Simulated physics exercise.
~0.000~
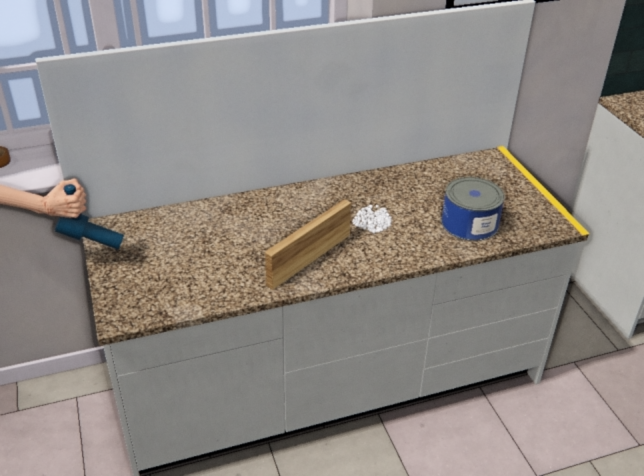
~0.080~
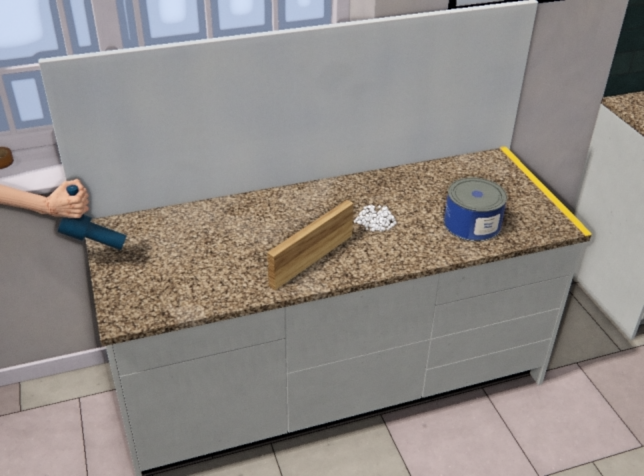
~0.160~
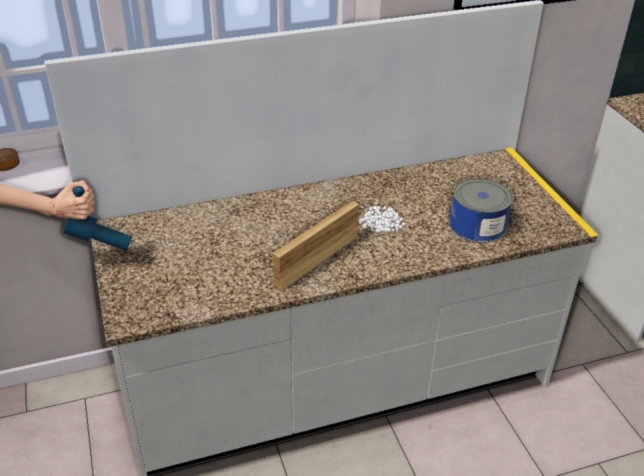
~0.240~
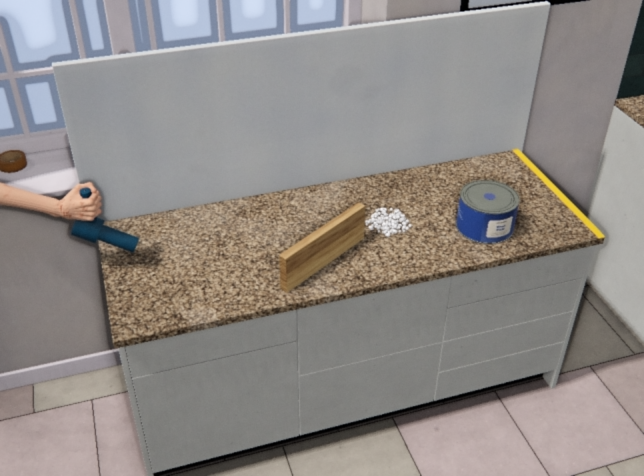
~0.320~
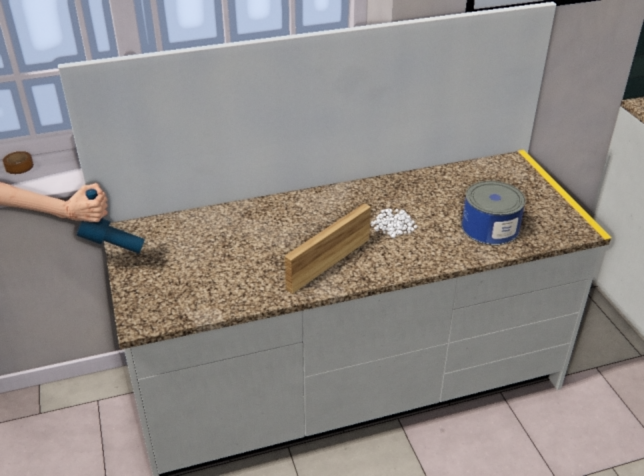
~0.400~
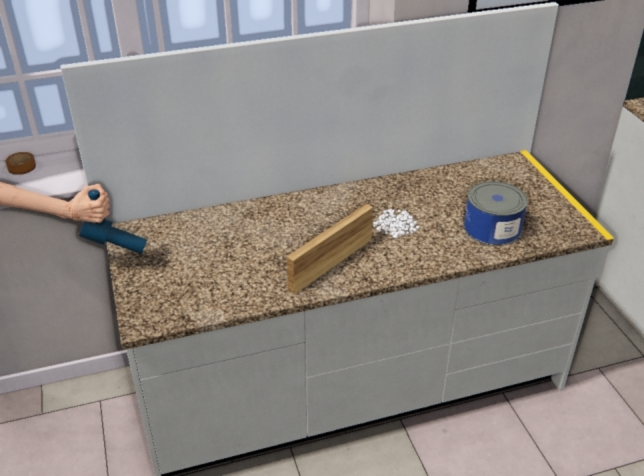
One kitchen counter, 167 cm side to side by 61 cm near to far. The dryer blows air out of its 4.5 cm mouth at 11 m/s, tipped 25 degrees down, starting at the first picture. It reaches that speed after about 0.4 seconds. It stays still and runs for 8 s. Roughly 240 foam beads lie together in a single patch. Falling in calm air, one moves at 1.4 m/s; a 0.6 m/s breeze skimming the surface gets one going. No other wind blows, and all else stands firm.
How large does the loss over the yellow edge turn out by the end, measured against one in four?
By the end it is above one in four.
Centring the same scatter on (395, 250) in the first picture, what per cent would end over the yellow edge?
In that setup it'd be around 0 in a hundred.
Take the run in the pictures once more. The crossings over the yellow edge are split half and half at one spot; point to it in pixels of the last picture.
About (552, 177).
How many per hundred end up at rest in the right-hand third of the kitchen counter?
I'd put it at about 20 percent.
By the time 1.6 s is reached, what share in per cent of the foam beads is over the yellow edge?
About 0 %.
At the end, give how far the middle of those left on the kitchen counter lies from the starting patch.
That works out close to 5 centimetres.
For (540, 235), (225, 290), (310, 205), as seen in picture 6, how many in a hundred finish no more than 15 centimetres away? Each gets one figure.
Roughly 0 %, 0 % and 0 %, in that order.
After 1.6 s, 0 % are over the yellow edge; the middle of those still in play is near (468, 215); 2 % have settled or left.
After 2.6 s, 34 % are over the yellow edge; the middle of those still in play is near (416, 224); 36 % have settled or left.
After 4.4 s, 43 % are over the yellow edge; the middle of those still in play is near (415, 224); 48 % have settled or left.
After 8.0 s, at the end, 50 % are over the yellow edge; the middle of those still in play is near (416, 225).
